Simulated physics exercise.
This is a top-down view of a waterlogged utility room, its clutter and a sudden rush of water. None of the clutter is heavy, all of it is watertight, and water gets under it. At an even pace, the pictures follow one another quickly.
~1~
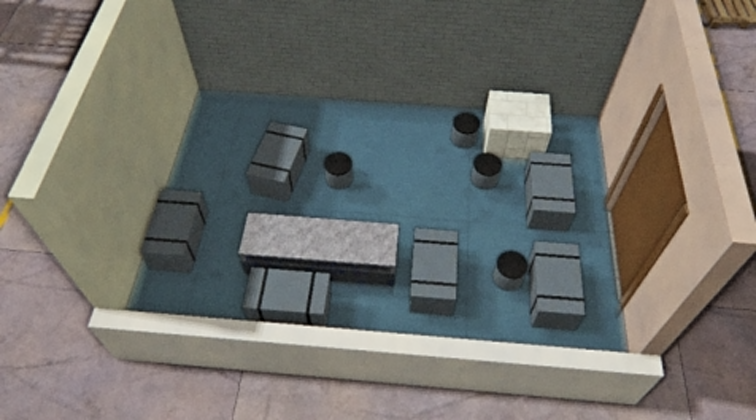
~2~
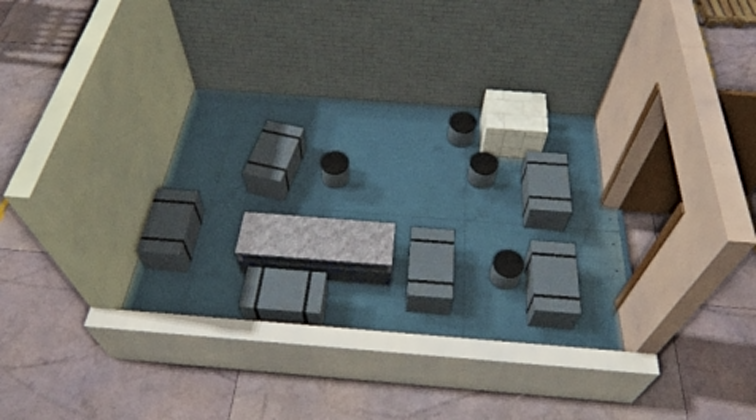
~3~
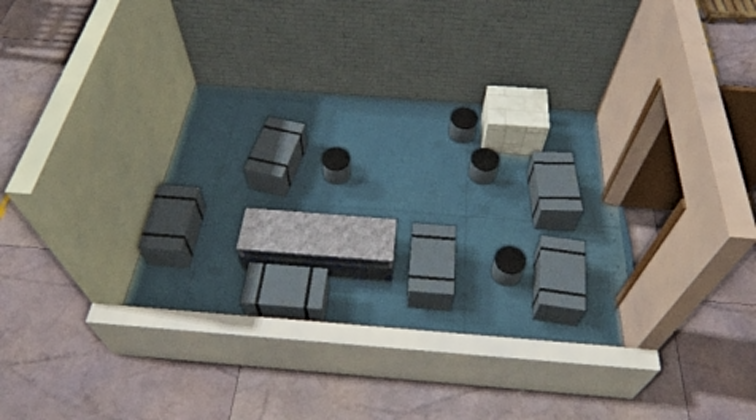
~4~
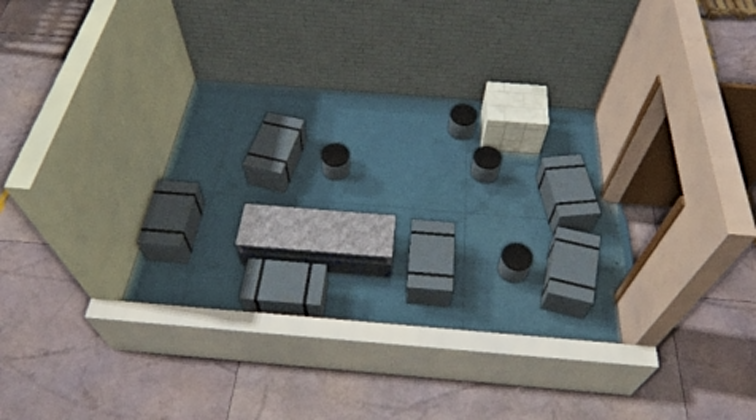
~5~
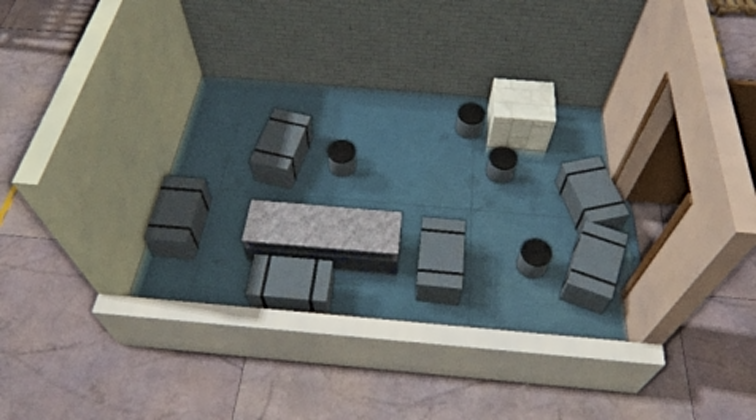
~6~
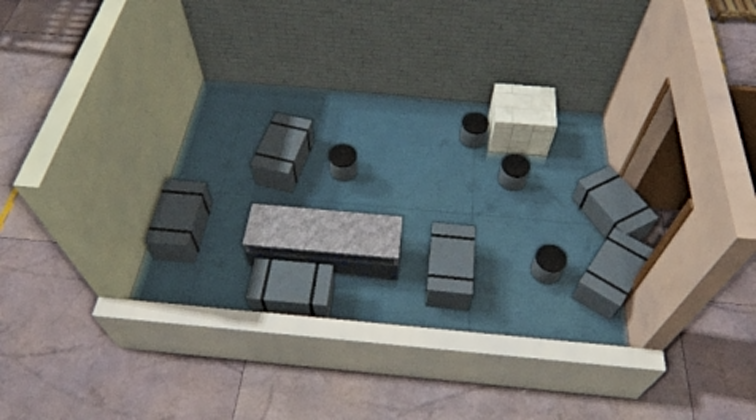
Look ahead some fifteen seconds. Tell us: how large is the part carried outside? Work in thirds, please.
The share is two thirds or higher.
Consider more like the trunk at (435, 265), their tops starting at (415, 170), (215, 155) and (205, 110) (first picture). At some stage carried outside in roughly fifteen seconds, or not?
The first departs, the second remains behind, the third remains behind.
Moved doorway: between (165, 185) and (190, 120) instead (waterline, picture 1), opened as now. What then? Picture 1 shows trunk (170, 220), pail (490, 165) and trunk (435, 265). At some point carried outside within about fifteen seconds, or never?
My answer, each in turn: Lost, not lost, not lost.
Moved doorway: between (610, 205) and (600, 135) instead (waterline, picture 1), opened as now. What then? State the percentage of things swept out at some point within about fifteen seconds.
Something like 60 percent.
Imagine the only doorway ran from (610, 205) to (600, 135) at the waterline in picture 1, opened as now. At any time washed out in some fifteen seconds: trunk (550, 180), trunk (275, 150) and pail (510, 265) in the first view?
Looking at them in turn, number one is flushed away, number two is held back, and number three is flushed away.
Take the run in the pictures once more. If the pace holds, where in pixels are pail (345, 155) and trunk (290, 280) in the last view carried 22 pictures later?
Approximately (559, 225) for one, (492, 292) for the other.
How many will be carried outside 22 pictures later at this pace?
6.
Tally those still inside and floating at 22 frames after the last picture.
Counted: 4.
A moment on, 2 of 10 are out; 8 afloat.
Next, 4 of 10 are out; 6 afloat.
Later, 6 of 10 are out; 4 afloat.
In the end, 7 of 10 are out; 3 afloat.
